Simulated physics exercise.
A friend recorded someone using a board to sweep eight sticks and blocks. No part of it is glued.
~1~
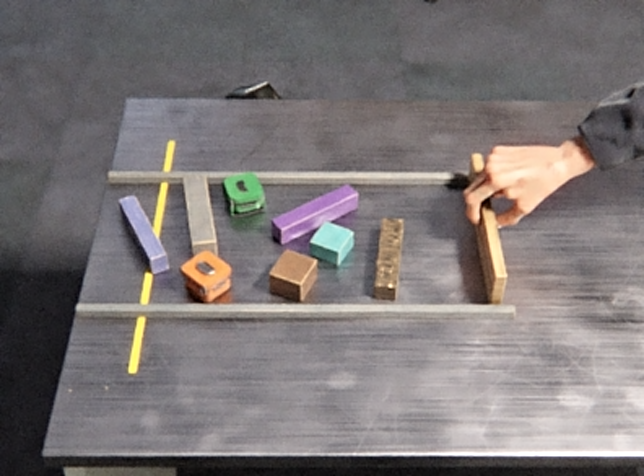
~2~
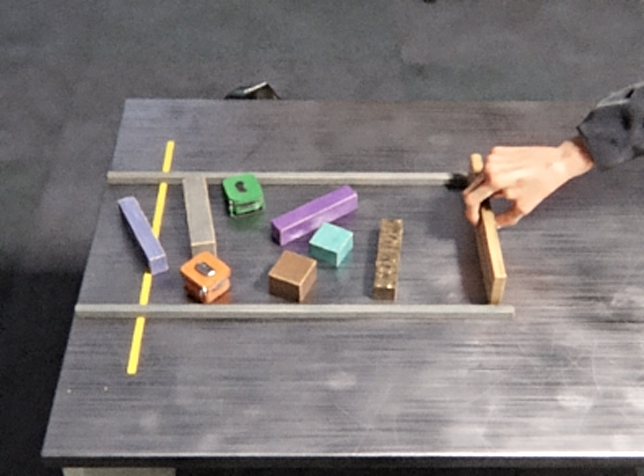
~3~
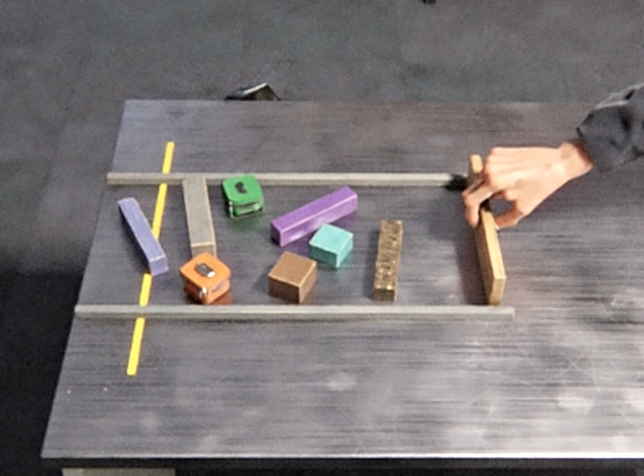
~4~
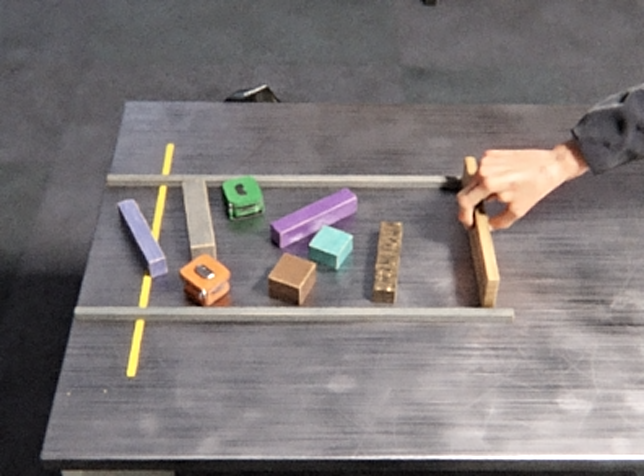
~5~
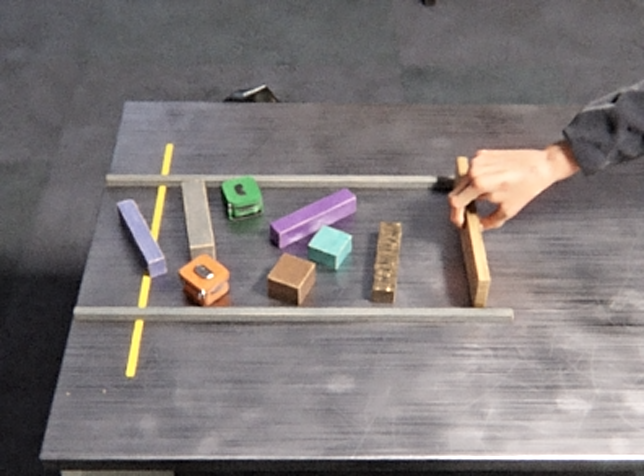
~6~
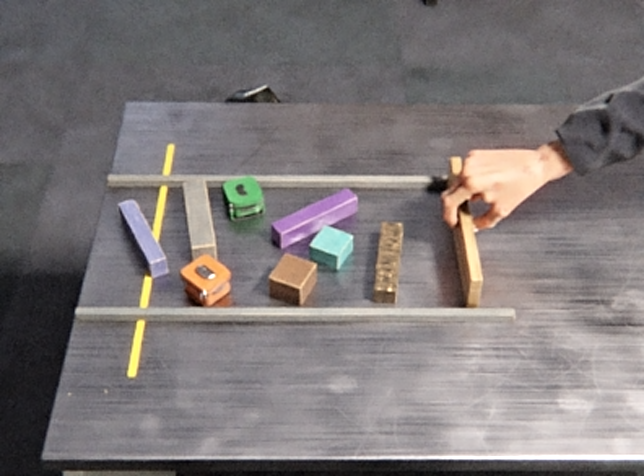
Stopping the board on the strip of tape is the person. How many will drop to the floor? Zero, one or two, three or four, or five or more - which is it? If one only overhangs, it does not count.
It is three or four.
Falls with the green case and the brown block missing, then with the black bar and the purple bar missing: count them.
1 in the first case, 1 in the second.
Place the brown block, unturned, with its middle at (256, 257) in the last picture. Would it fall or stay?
It simply slips off.
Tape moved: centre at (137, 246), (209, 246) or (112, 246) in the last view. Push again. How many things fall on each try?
Floor tally per try: 3 / 0 / 7.
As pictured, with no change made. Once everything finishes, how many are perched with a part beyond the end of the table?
The count is 1.
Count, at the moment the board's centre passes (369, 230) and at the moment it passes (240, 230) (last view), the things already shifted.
That gives 2 for the first and 8 for the second.
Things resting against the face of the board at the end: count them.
Number: 2.
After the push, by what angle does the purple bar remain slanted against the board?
Close to 35°.
Soon after, none off yet; blue bar at rest near (143, 237); grey bar at rest near (199, 220); orange case at rest near (206, 282).
After that, none off yet; blue bar at rest near (143, 237); grey bar moving near (191, 221); orange case moving near (195, 282).
And then, none off yet; blue bar displaced a little near (94, 240); grey bar displaced about its own width near (125, 220); orange case displaced well along near (118, 280).
In the end, the number that fall off is three or four; gone, orange case, grey bar and blue bar.
